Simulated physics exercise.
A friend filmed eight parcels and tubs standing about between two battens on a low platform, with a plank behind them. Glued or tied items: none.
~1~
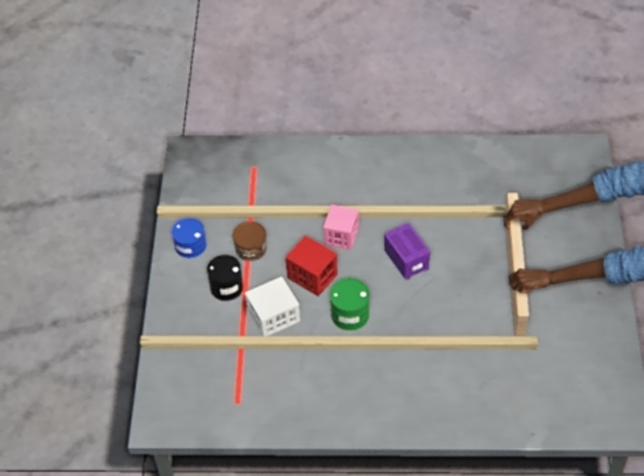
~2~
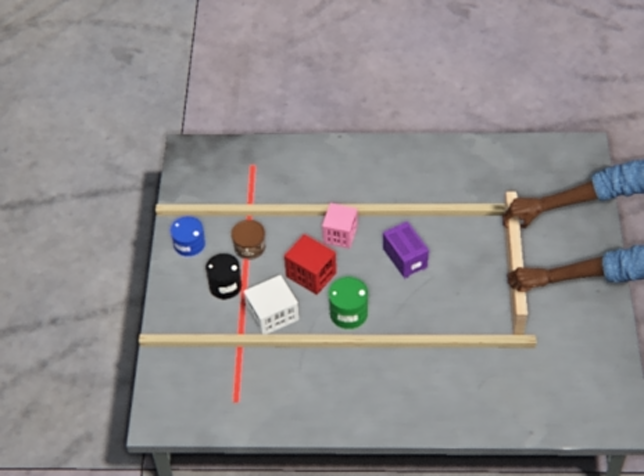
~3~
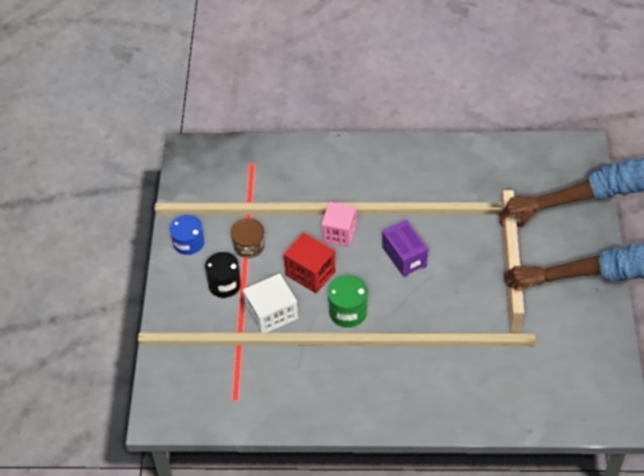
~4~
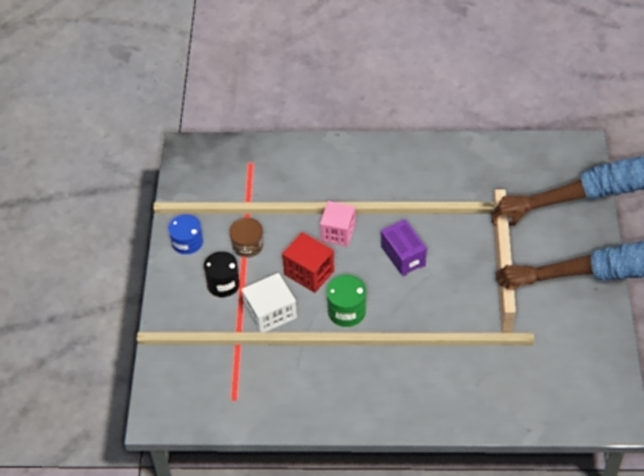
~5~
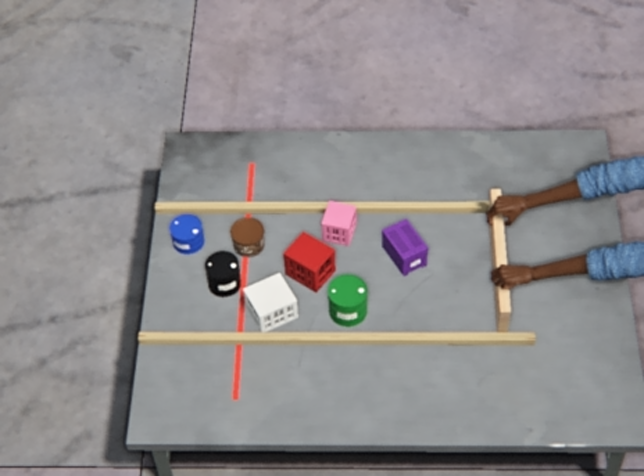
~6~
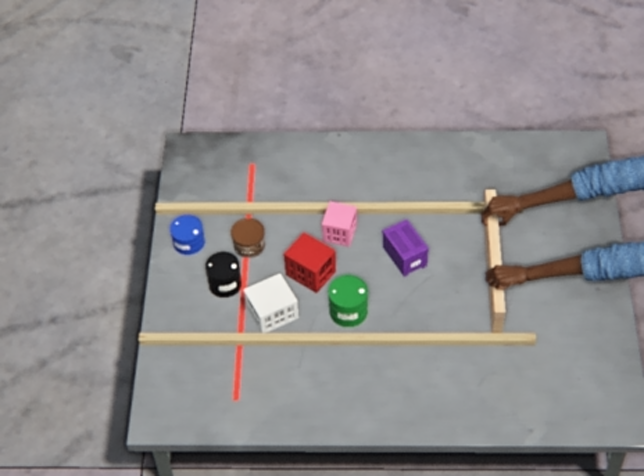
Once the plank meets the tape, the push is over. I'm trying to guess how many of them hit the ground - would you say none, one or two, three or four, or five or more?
No fall happens.
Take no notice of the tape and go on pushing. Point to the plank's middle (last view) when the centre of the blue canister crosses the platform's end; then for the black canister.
I reckon its middle sits around (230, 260) and then around (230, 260).
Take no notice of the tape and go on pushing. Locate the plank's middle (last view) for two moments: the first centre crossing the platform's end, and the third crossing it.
The first one at (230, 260), the next at (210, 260).
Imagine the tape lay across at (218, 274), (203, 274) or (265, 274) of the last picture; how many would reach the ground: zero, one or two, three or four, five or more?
Taking the three places in turn: One to two, three or four, zero.
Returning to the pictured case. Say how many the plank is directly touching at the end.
The count in contact is 3.
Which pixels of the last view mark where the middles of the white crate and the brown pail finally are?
First at (181, 309); second at (201, 239).
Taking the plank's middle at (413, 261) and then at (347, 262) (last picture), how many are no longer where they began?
I make it 1 at the first spot and 4 at the other.
Early on, none off yet; blue canister at rest near (188, 235); black canister at rest near (224, 275); brown pail at rest near (249, 238).
A while later, none off yet; blue canister at rest near (188, 235); black canister travelled a little near (209, 276); brown pail travelled a little near (237, 240).
Finally, the number that fall off is zero.
